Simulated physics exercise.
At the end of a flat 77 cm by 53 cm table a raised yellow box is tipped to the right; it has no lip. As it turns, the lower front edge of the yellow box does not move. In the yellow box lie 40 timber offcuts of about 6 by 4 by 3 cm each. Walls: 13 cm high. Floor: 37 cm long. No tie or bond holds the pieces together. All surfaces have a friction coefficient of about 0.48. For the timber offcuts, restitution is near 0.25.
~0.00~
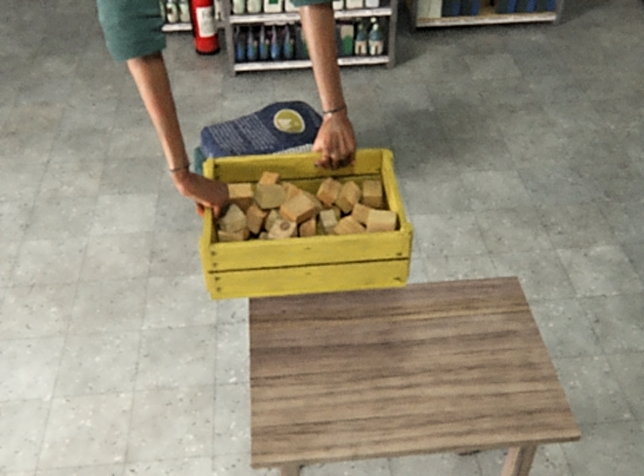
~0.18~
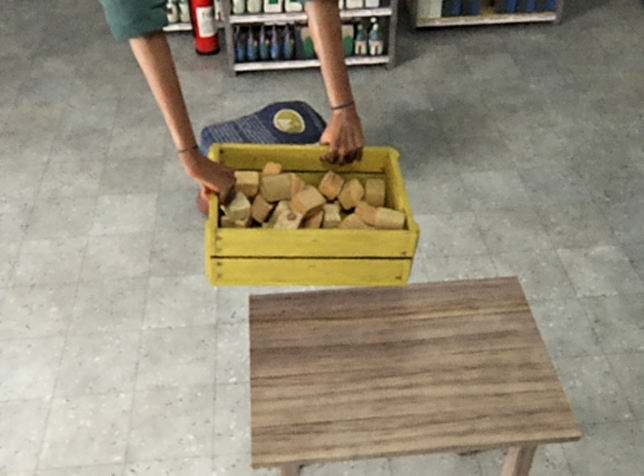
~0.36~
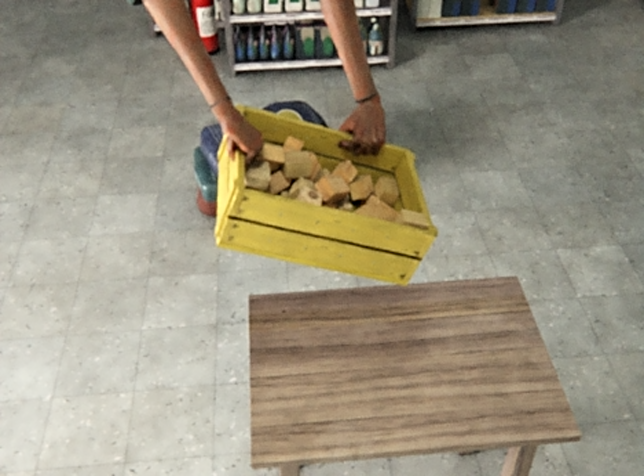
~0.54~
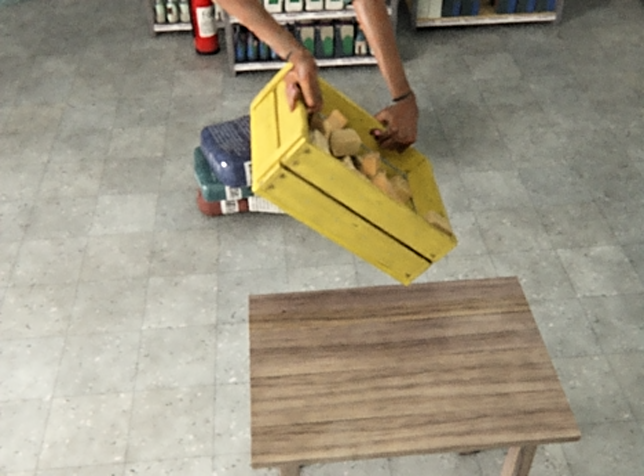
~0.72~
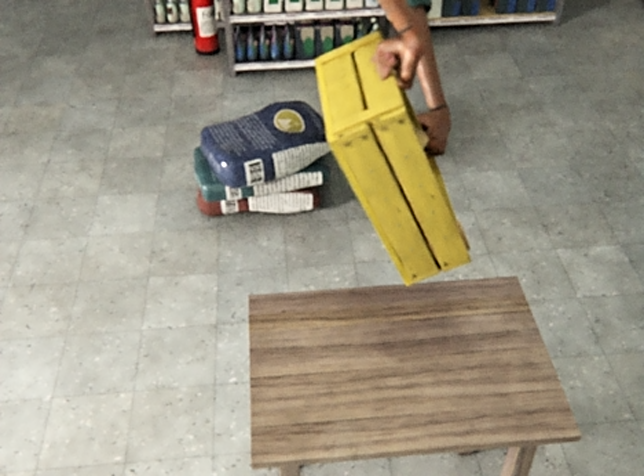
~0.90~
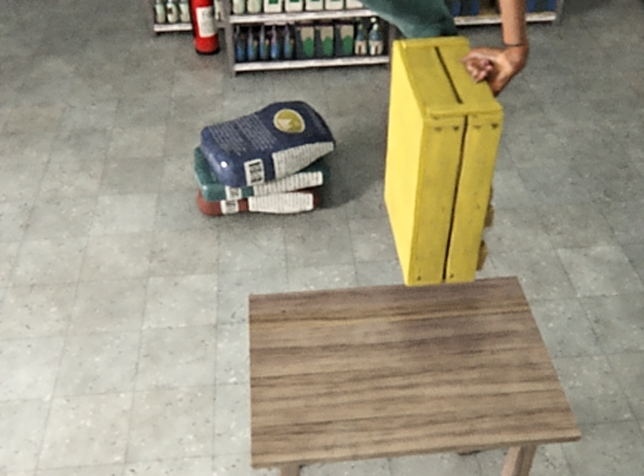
We see two hands holding a yellow wooden box of timber blocks beside a brown table, then tilting it steadily to the right until it stands on end, with a few blocks showing past its open right side.
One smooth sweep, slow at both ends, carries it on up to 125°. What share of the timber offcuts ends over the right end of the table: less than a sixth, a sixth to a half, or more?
One sixth up to one half.
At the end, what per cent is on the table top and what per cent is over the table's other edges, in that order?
Approx. 70 % / 0 %.
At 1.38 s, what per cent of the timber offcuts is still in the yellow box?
Around 20 in a hundred is still inside.
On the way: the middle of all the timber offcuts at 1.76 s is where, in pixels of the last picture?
You'd find the load's middle at roughly (507, 354).
After 1.11 s, tilt 113°; 29 still in the yellow box, 2 on the table top and 9 in the air.
After 1.38 s, tilt 125°; 7 still in the yellow box, 14 on the table top, 2 over the right end of the table and 17 in the air.
After 1.76 s, tilt 125°; 28 on the table top and 12 over the right end of the table.
Outcome (at 2.24 s), 28 on the table top and 12 over the right end of the table. Asked share, 12 of 40, 30 per cent.
